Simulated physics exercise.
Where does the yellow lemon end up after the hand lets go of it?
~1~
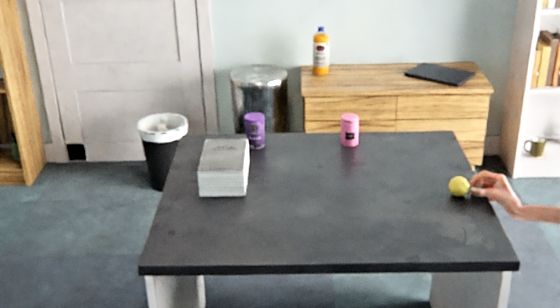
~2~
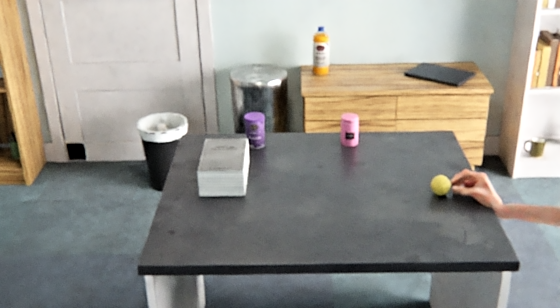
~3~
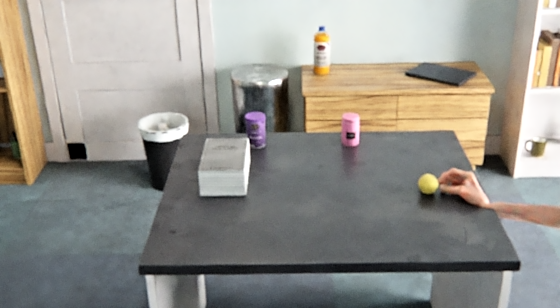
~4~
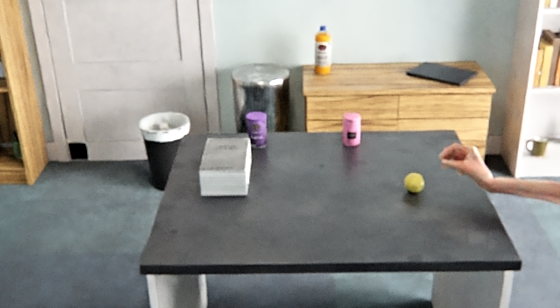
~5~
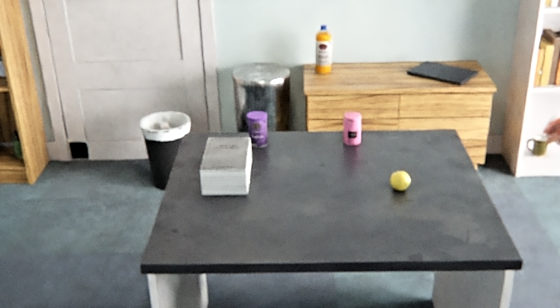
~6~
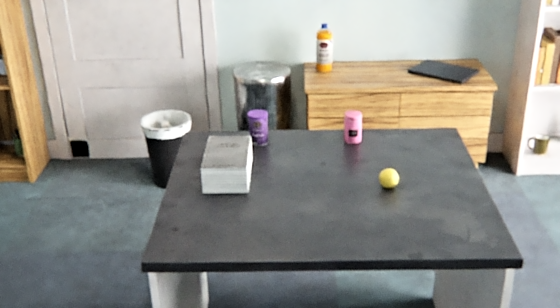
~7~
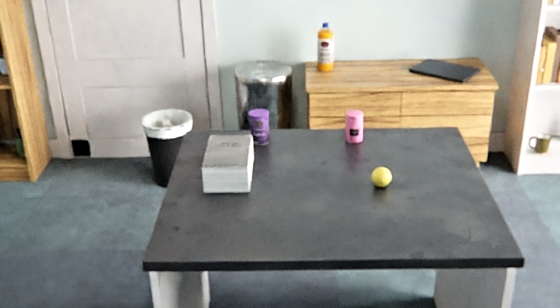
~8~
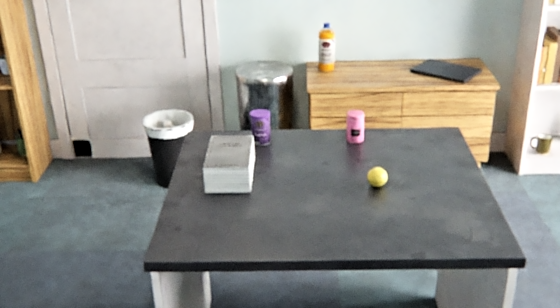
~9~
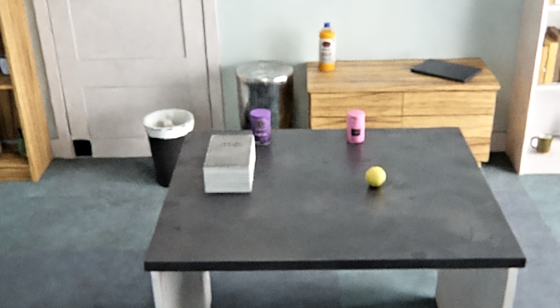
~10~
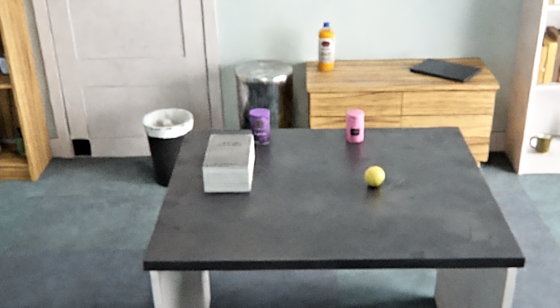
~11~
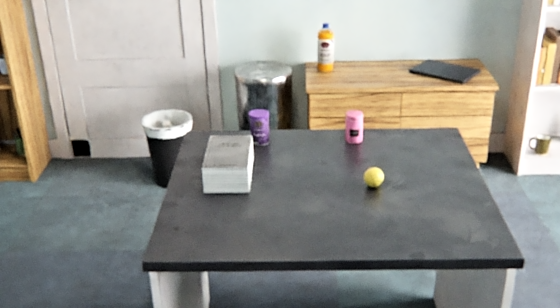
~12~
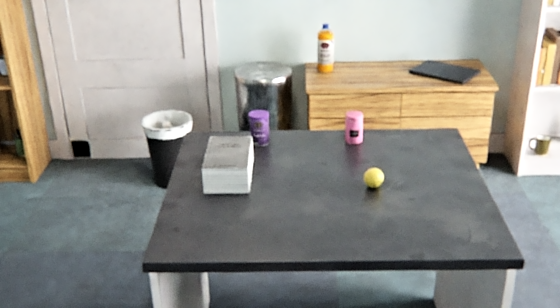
It ends up still on the table, resting on the open surface in front of the pink jar and slightly to its right.
